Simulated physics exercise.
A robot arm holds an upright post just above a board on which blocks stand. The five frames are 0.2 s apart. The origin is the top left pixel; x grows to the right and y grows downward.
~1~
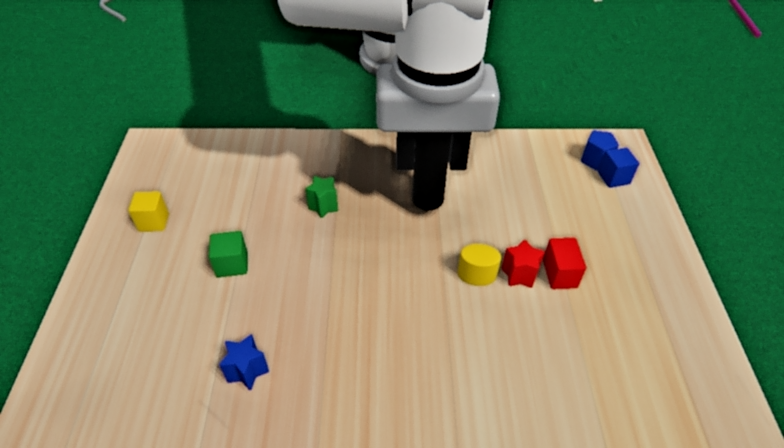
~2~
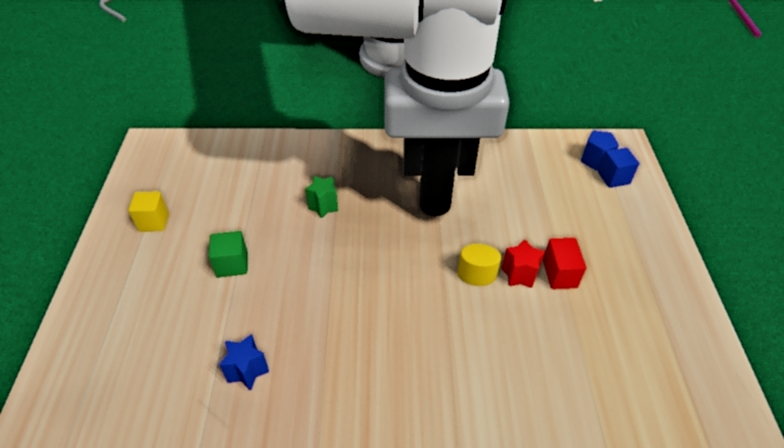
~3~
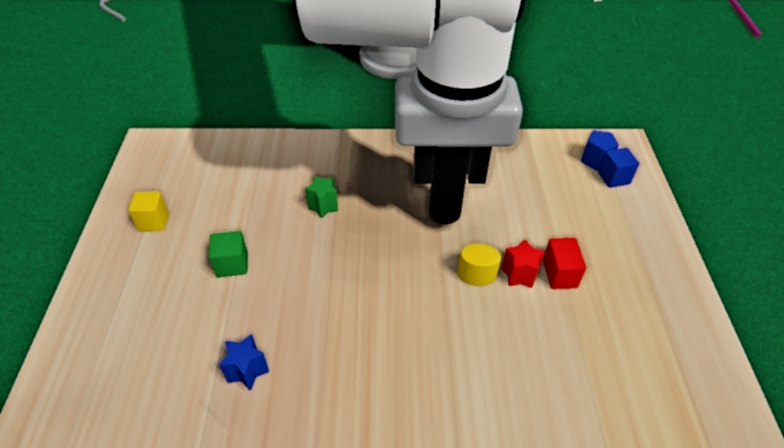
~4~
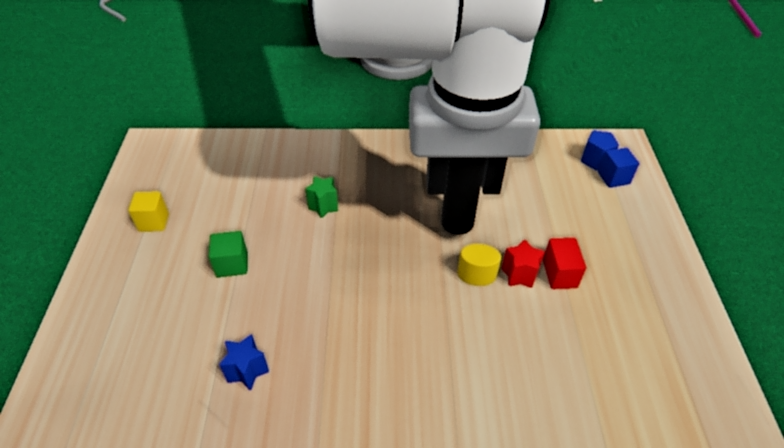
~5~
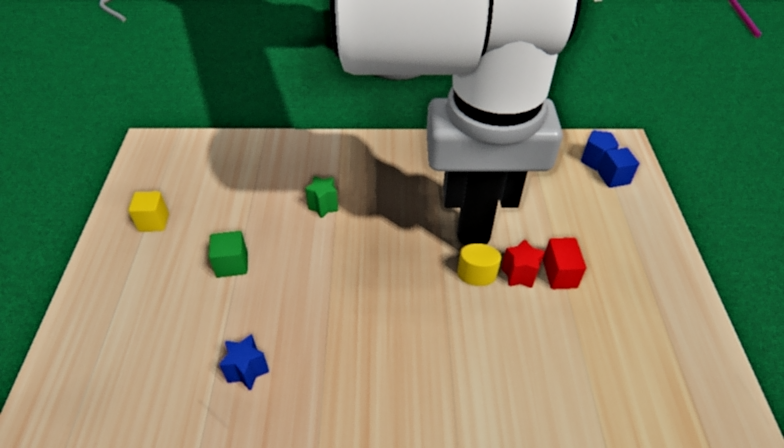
Robot arm moving its dark upright post down and to the right, close behind a yellow block, while the coloured blocks stay still.
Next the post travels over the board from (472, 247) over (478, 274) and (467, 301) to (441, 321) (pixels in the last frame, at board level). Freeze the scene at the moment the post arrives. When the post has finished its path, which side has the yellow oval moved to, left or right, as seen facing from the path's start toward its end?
Measured against the direction from start to end, the yellow oval shifts toward the left-hand side.
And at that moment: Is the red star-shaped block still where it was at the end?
Yes, that is how it ends up.
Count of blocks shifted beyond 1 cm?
It's going to be one.
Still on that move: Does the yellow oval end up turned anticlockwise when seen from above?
My answer is yes.
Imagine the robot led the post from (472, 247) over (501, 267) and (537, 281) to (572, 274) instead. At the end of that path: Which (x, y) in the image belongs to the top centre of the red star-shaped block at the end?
Final place: (584, 282).
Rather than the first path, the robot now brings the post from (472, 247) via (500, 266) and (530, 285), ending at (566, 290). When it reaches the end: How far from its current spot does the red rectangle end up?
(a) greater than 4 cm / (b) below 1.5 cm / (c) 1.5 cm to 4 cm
Correct choice: C.
On the path given first. One third of the way, post at (480, 263); yellow oval at (487, 280).
Two thirds of the way, post at (469, 291); yellow oval at (487, 308), turned 45° anticlockwise.
At the end, post at (443, 311); yellow oval at (485, 314), turned 65° anticlockwise; red star-shaped block in place.
